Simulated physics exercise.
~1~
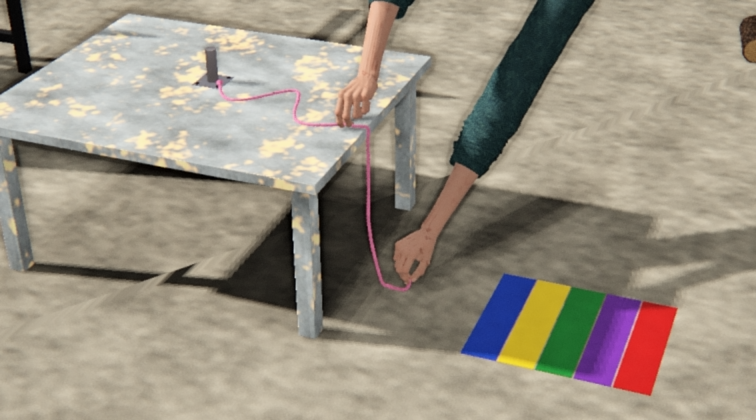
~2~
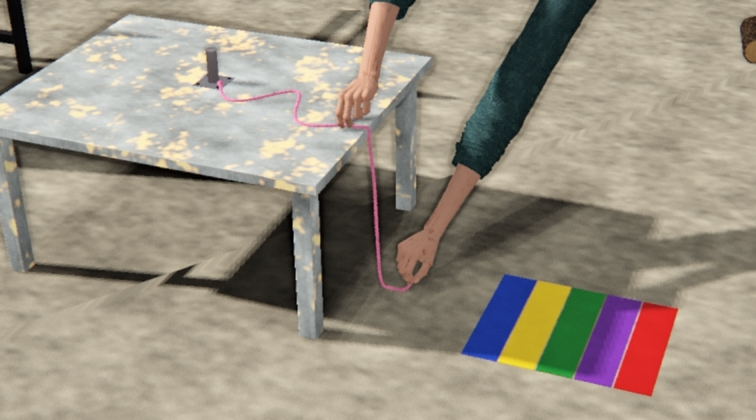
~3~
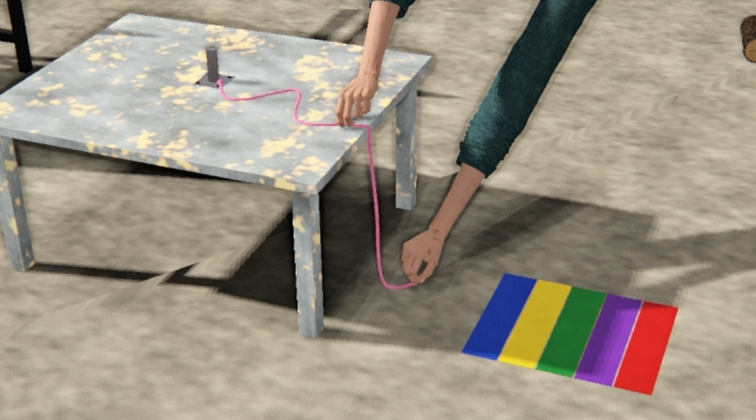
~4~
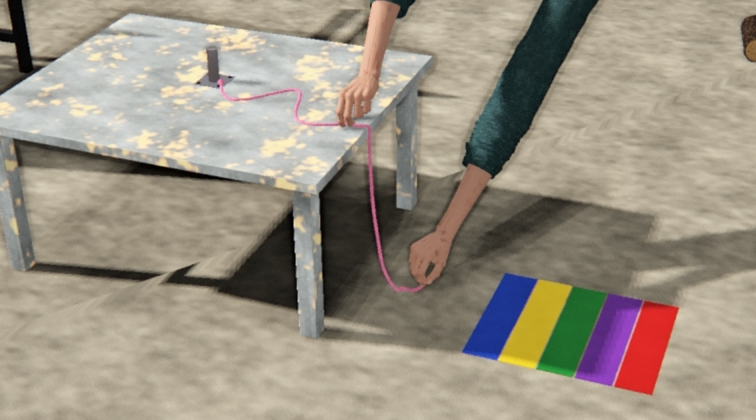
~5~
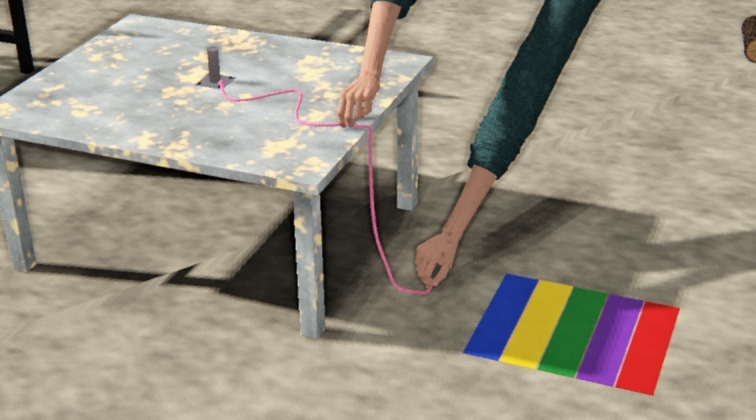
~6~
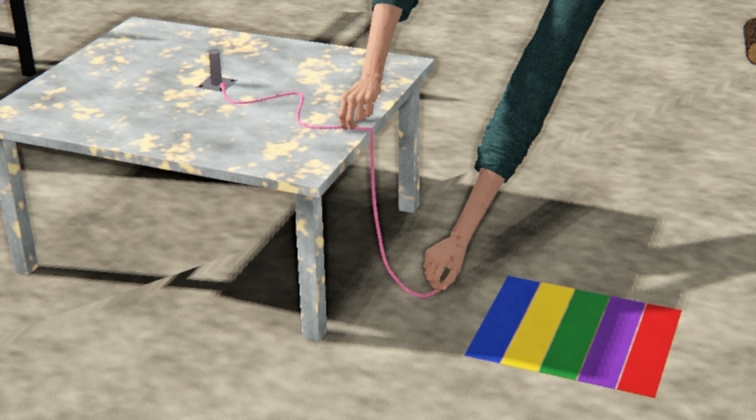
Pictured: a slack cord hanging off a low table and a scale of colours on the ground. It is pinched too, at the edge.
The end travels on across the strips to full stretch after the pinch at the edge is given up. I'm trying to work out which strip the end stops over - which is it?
It stops over the purple one.
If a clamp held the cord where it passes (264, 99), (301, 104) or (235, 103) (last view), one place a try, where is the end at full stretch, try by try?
First (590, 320), next (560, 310), last (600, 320).
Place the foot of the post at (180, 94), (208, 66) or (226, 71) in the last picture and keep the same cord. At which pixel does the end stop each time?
It works out at around (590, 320), (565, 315) and (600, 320) for the three tries.
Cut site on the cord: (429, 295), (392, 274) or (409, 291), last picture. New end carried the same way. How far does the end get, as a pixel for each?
Approximate pixels, cut by cut: (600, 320); (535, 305); (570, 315).
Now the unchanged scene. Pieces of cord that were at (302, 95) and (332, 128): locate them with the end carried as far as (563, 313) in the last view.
The first at (325, 108), the second at (388, 161).
Soon after, end near (563, 313); over green.
Then, end near (598, 320); over purple.
At full stretch, end near (619, 325); over purple. It halts on the purple strip.
